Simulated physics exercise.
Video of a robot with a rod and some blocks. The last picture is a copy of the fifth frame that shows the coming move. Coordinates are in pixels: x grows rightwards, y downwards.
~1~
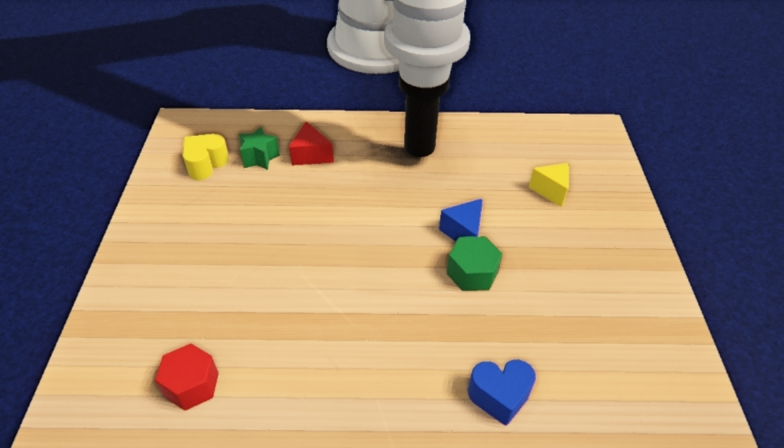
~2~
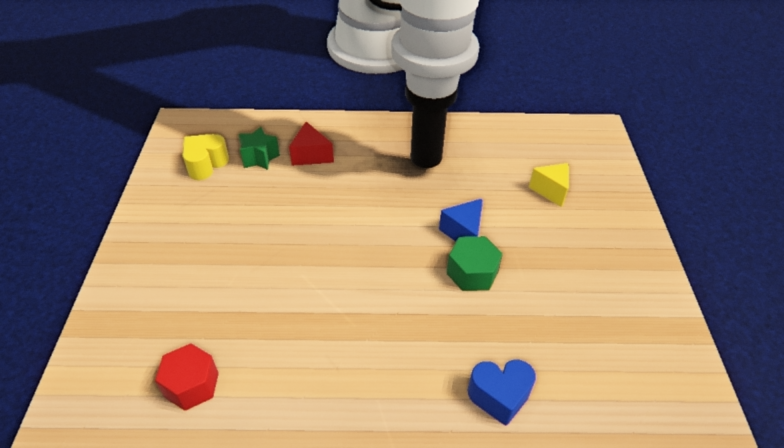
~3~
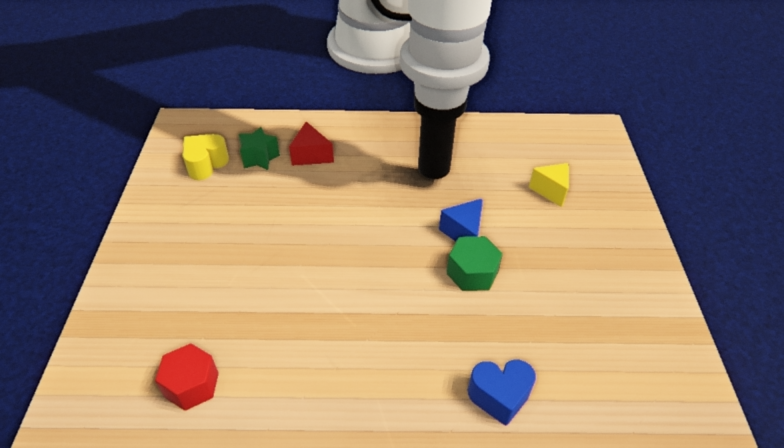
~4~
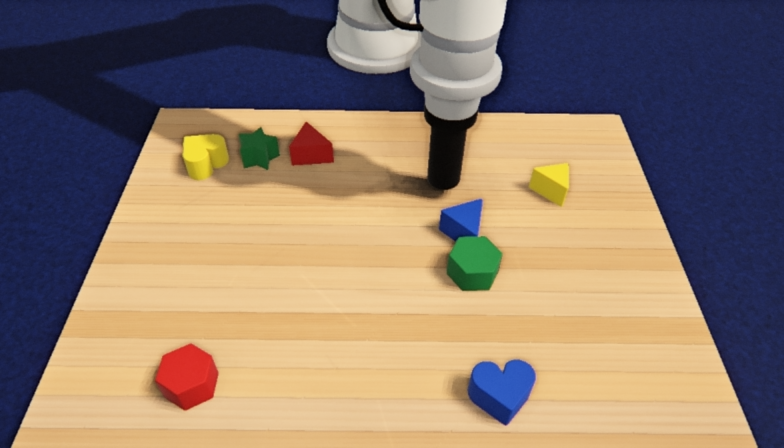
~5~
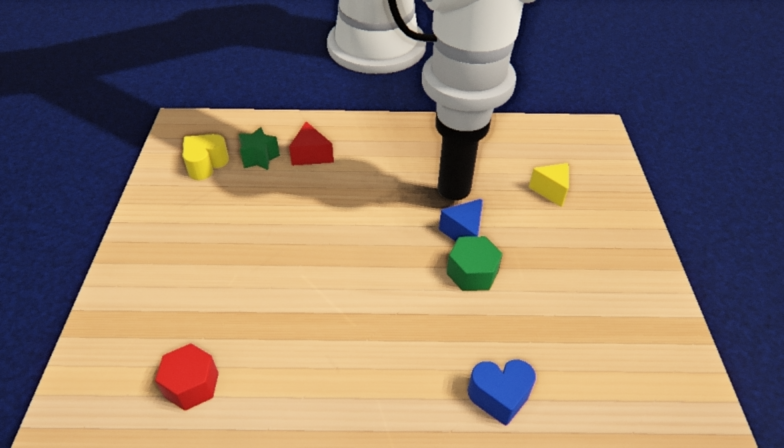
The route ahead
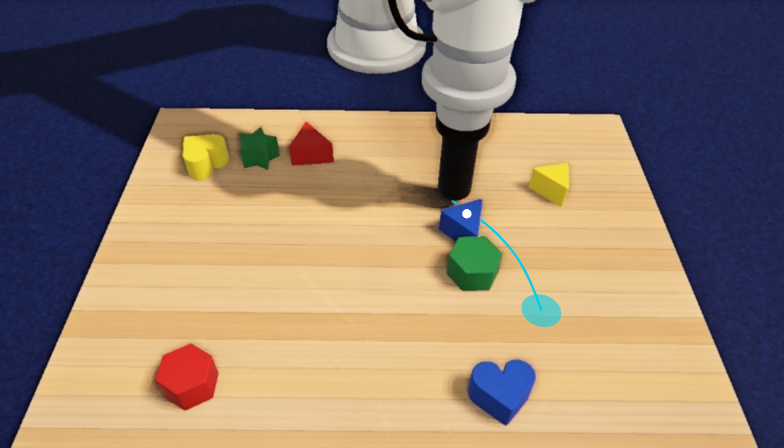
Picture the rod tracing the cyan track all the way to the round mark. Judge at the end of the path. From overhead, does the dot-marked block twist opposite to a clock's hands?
Going by the path, no.
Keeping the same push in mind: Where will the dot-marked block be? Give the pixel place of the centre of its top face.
The dot-marked block ends near (481, 236).
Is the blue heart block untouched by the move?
In short: Yes.
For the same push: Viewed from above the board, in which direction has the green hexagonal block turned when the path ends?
The sense of turning is anti-clockwise.
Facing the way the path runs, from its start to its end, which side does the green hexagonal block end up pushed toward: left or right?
Moves right.
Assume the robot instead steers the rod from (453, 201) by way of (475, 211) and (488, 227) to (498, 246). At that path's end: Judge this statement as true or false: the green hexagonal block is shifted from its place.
True - the claim holds.
Drawn move, from (453, 201) over (491, 228) and (522, 265) to (541, 310); the dot is on the blue triangular block.
The first path, step by step. One third of the way, rod (495, 219); blue triangular block (480, 231), turned 70° clockwise; green hexagonal block (473, 264), turned 15° anticlockwise.
Two thirds of the way, rod (525, 255); blue triangular block (481, 236), turned 90° clockwise; green hexagonal block (472, 268), turned 20° anticlockwise.
At the end, rod (545, 300); blue triangular block (481, 236), turned 90° clockwise; green hexagonal block (472, 268), turned 20° anticlockwise; blue heart block still.
